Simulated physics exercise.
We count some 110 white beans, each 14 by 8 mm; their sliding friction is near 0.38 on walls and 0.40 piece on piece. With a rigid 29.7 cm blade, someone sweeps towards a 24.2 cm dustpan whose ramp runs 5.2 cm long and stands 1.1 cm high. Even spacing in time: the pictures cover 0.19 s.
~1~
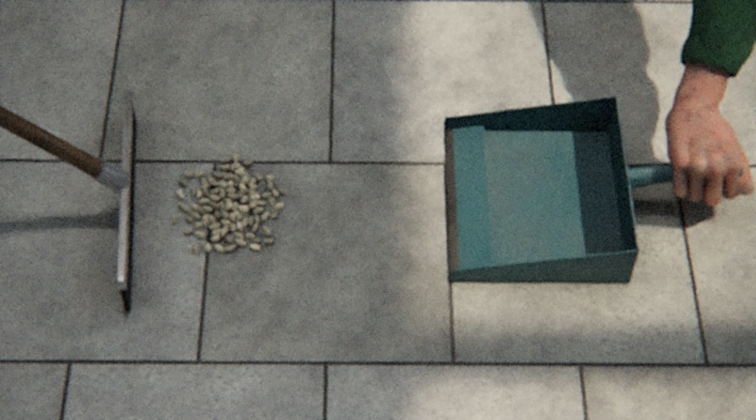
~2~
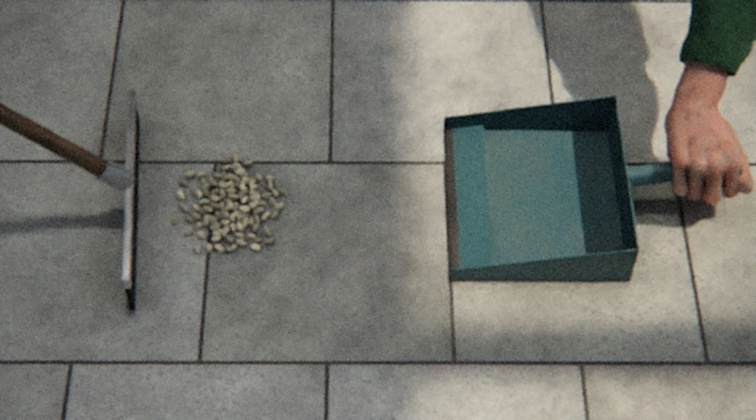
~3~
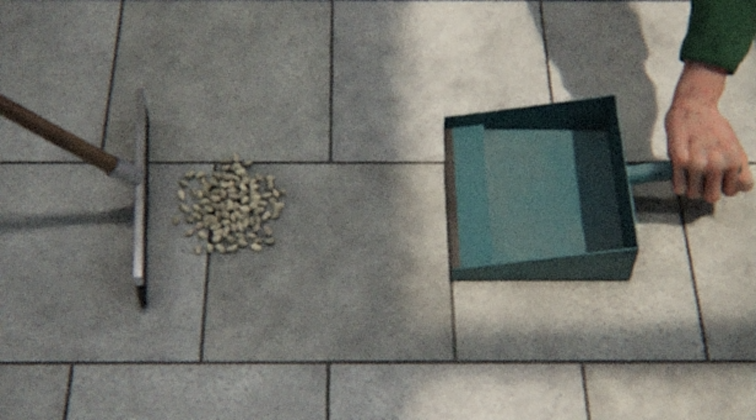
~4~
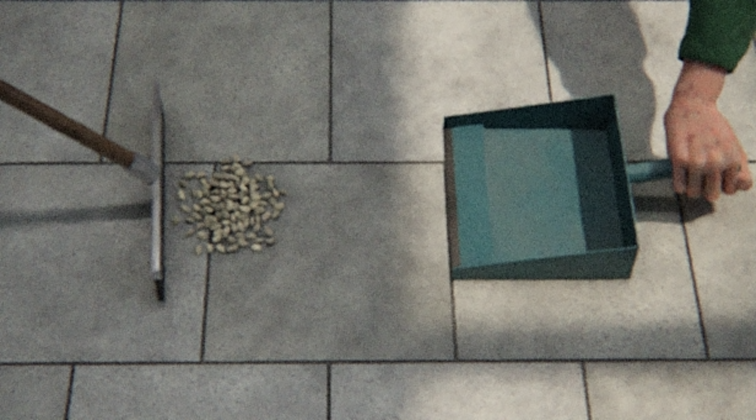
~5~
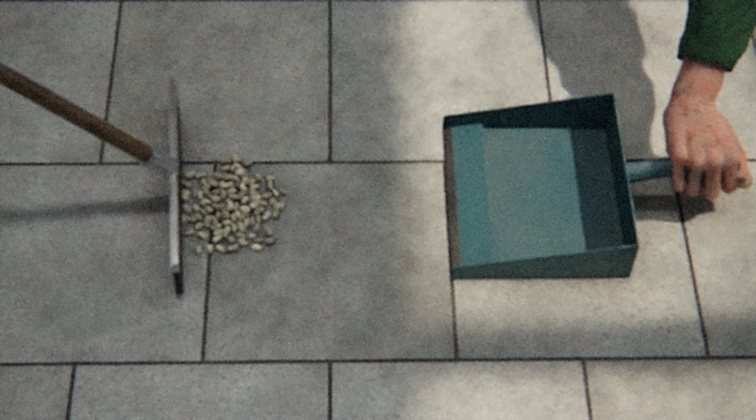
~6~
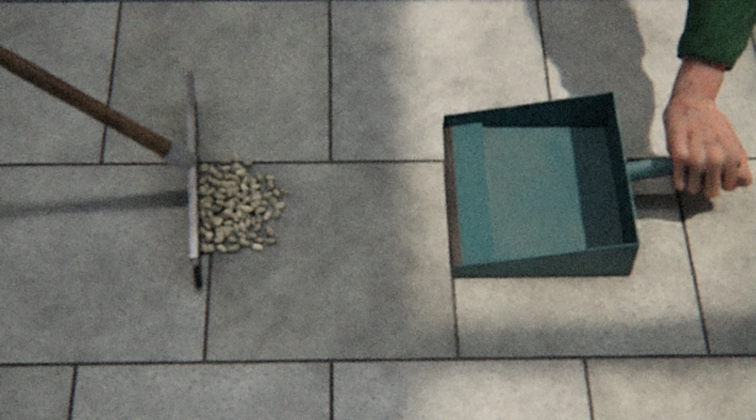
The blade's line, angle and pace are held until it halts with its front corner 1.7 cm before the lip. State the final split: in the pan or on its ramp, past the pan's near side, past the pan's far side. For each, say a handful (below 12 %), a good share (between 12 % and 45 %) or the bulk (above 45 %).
Split: Pan a good share, near side a handful, far side a good share.
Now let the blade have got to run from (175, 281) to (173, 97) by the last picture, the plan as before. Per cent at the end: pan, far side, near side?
Final per cent - pan 40, far 5, near 0.
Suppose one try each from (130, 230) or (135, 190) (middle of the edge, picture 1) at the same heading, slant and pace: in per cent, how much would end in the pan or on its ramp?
Estimates: 30 percent and 25 percent.
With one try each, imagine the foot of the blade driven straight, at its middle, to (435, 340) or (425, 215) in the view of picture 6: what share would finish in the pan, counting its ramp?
About 5 % and 40 %.
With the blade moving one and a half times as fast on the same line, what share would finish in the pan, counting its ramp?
I'd guess it lands at about 35 per cent.
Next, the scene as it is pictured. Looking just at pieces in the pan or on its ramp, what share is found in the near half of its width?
I'd put it at around 10 per cent.
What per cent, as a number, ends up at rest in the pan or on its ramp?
Around 30 in a hundred.
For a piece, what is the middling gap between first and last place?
30 cm, roughly.
Then, 0.27 s after the last picture, middle of the blade 18 cm from the lip; 0 % over the lip, far side 5 %, near side 0 %.
Then, 0.45 s after the last picture, middle of the blade 8 cm from the lip; 0 % over the lip, far side 20 %, near side 0 %.
Then, 0.75 s after the last picture, middle of the blade 3 cm from the lip; 30 % over the lip, far side 30 %, near side 0 %.
In the end, pan 30 %, near side 0 %, far side 30 %, in front of the lip or behind the blade 40 %.
